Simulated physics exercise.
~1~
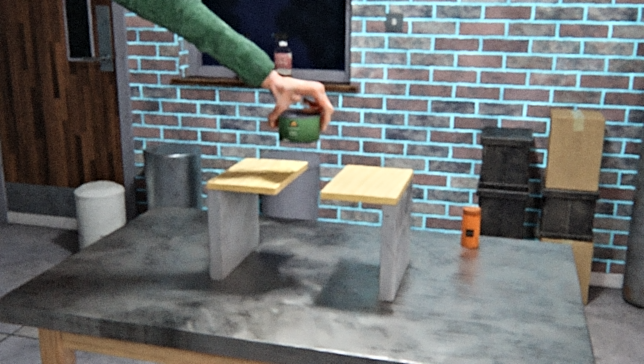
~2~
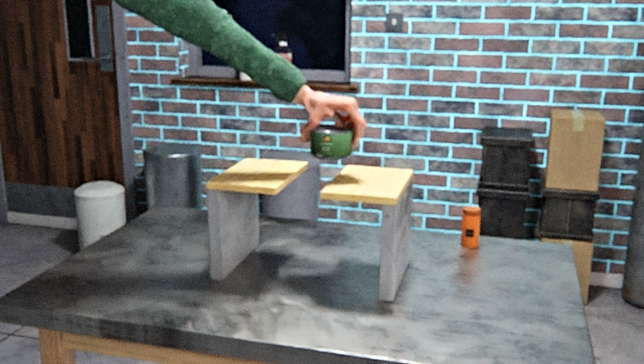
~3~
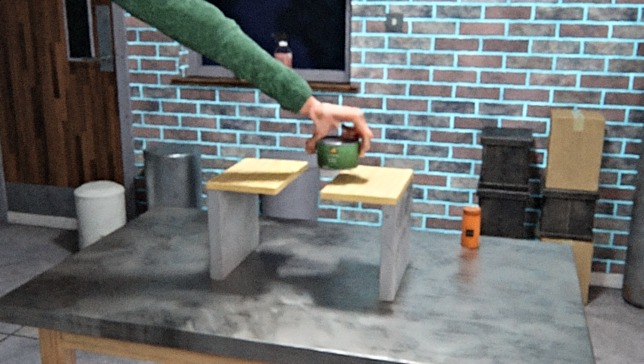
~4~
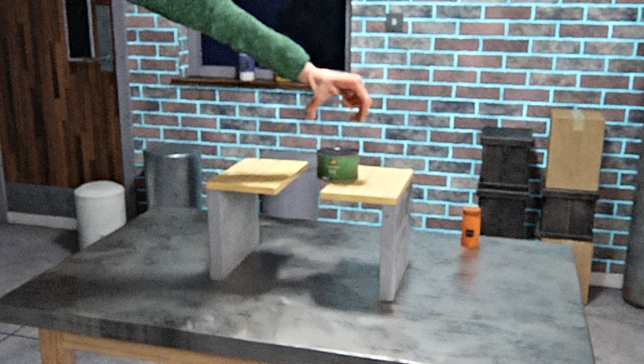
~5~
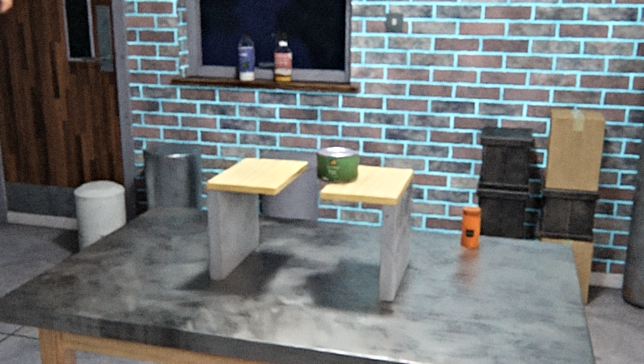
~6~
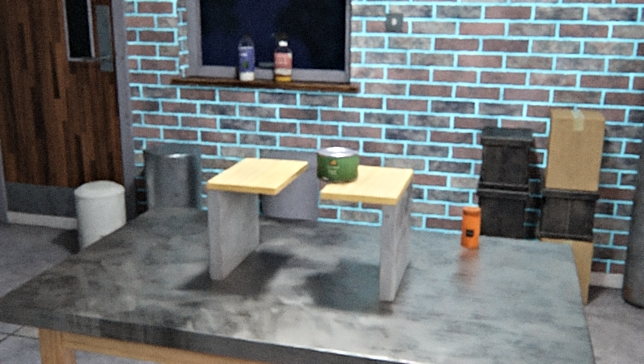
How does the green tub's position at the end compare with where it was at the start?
At the start it is held in the air above the supports, and at the end it sits lower and farther right, at the inner edge of the right-hand yellow top.
A green tub hangs from the fingers of a hand in a green sleeve, above two grey supports with yellow tops that stand slightly apart on a table. The arm carries the tub to the right and lowers it toward the right-hand support. The tub comes down at the inner edge of that yellow top, beside the gap. The fingers open and the hand lifts away, then leaves the view to the left. The tub stays up there without dropping to the table, while the orange shaker on the right never moves.
